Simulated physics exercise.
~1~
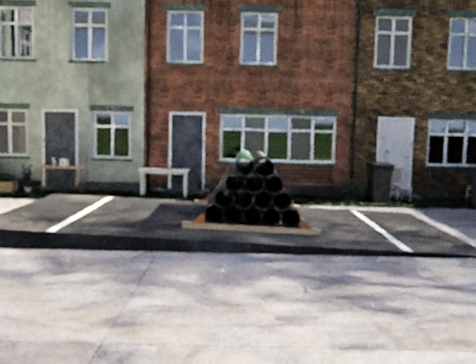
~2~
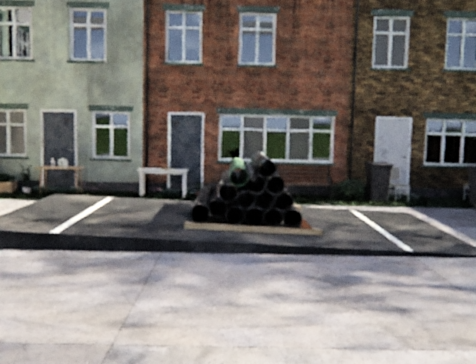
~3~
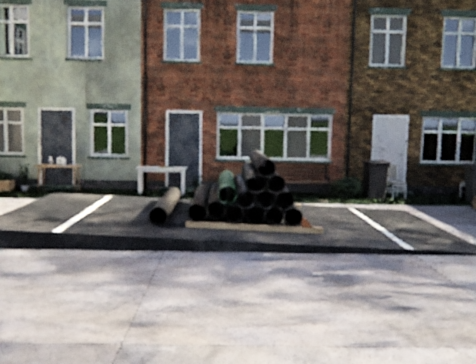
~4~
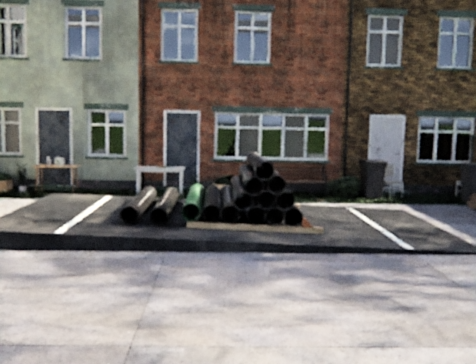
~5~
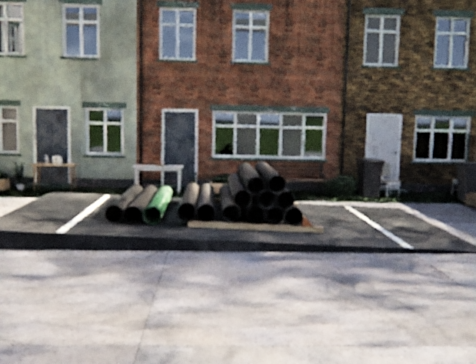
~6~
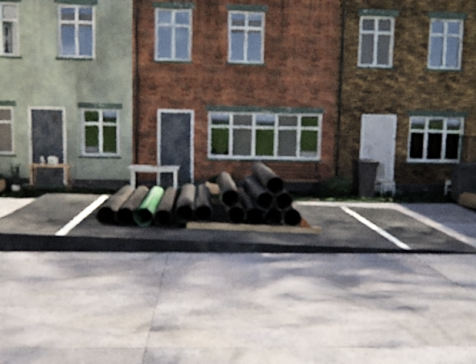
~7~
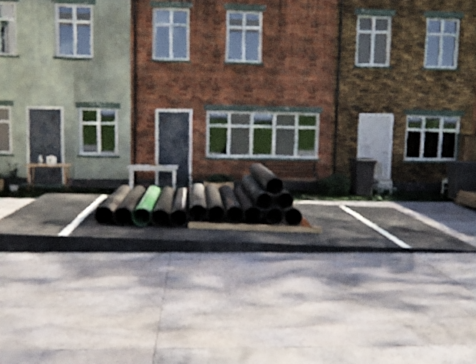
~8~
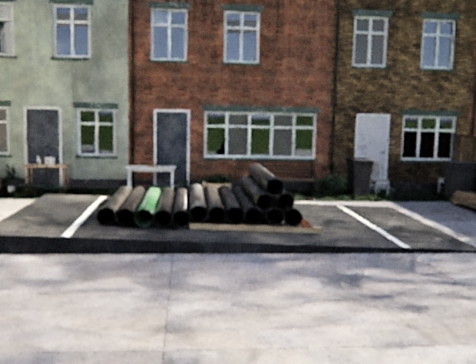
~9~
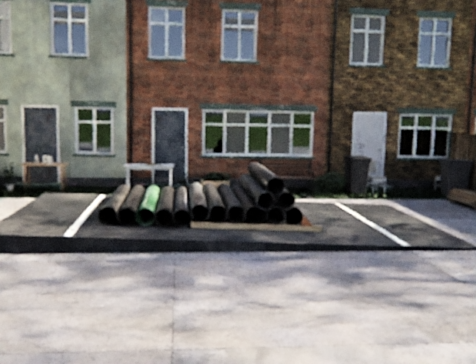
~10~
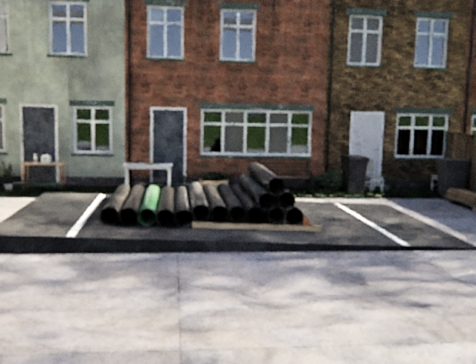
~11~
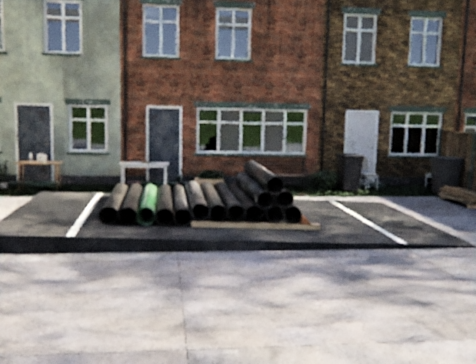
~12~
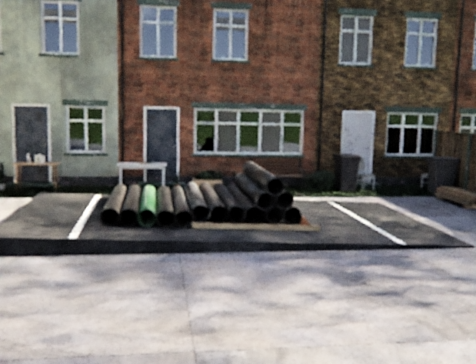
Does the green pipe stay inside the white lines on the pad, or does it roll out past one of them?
It stays inside the lines, coming to rest on the pad among the black pipes, short of the left line.
